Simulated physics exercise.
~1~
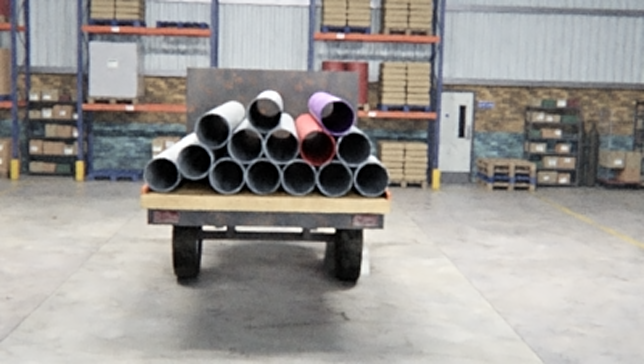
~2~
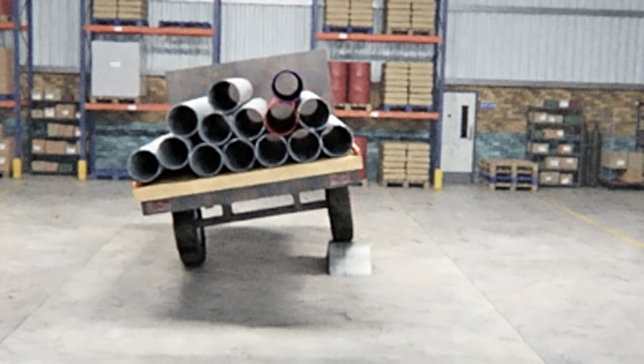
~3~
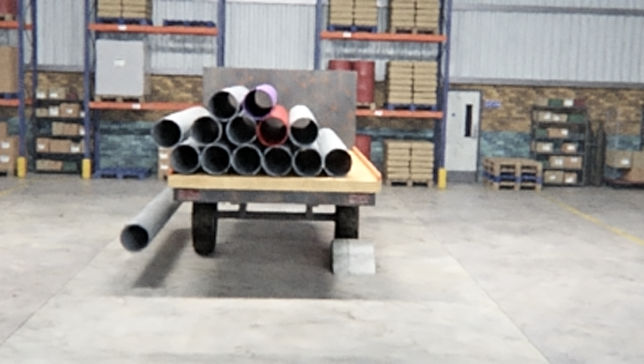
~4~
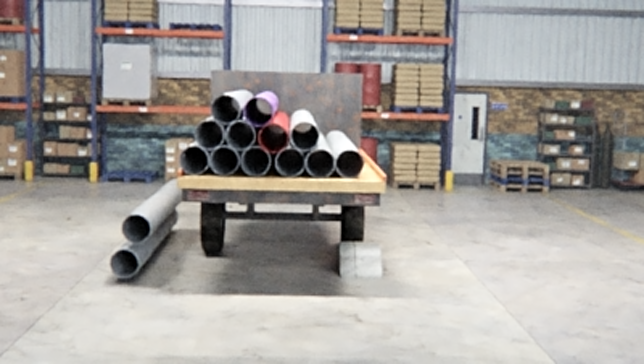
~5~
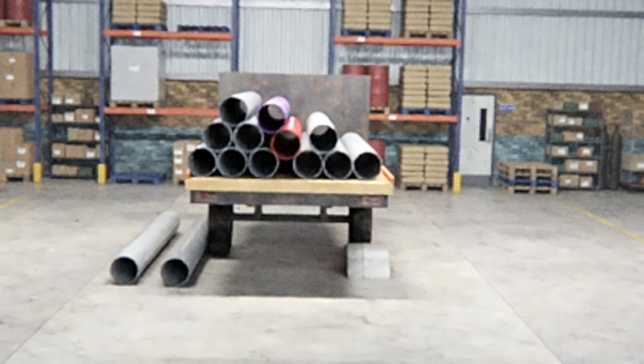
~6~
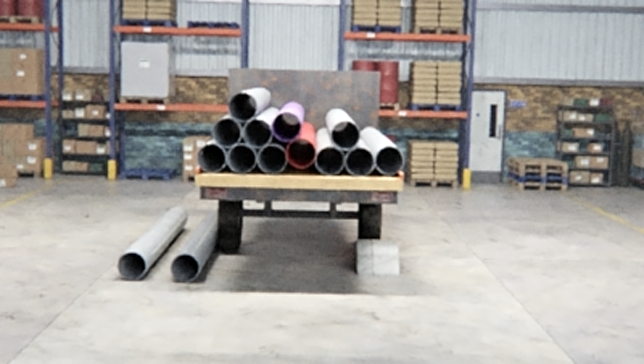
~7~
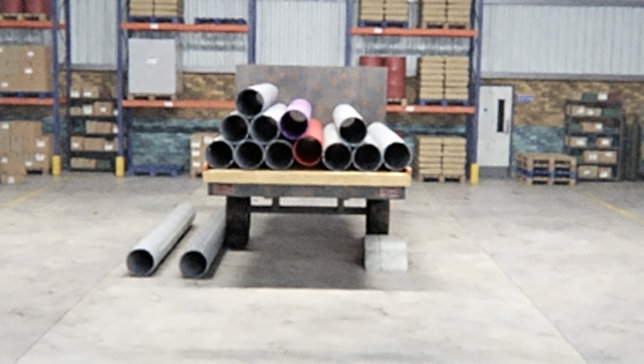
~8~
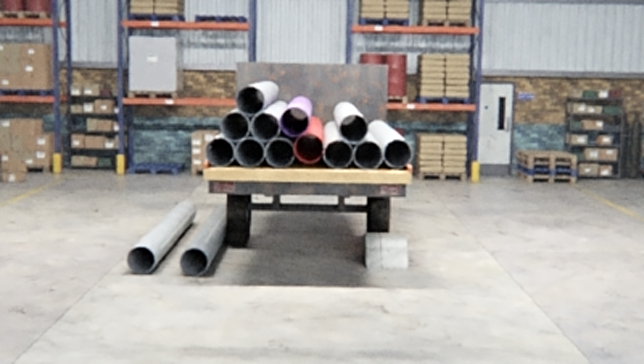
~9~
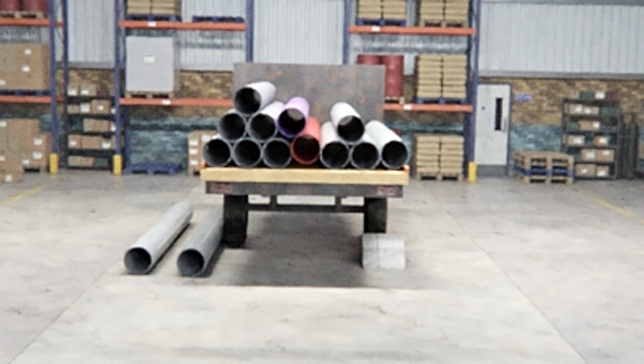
A flat trailer stacked with loose pipes tipped left as its right wheel rode over a concrete block, and two grey pipes rolled off the left side onto the warehouse floor, while the red and purple ones shifted but stayed aboard.
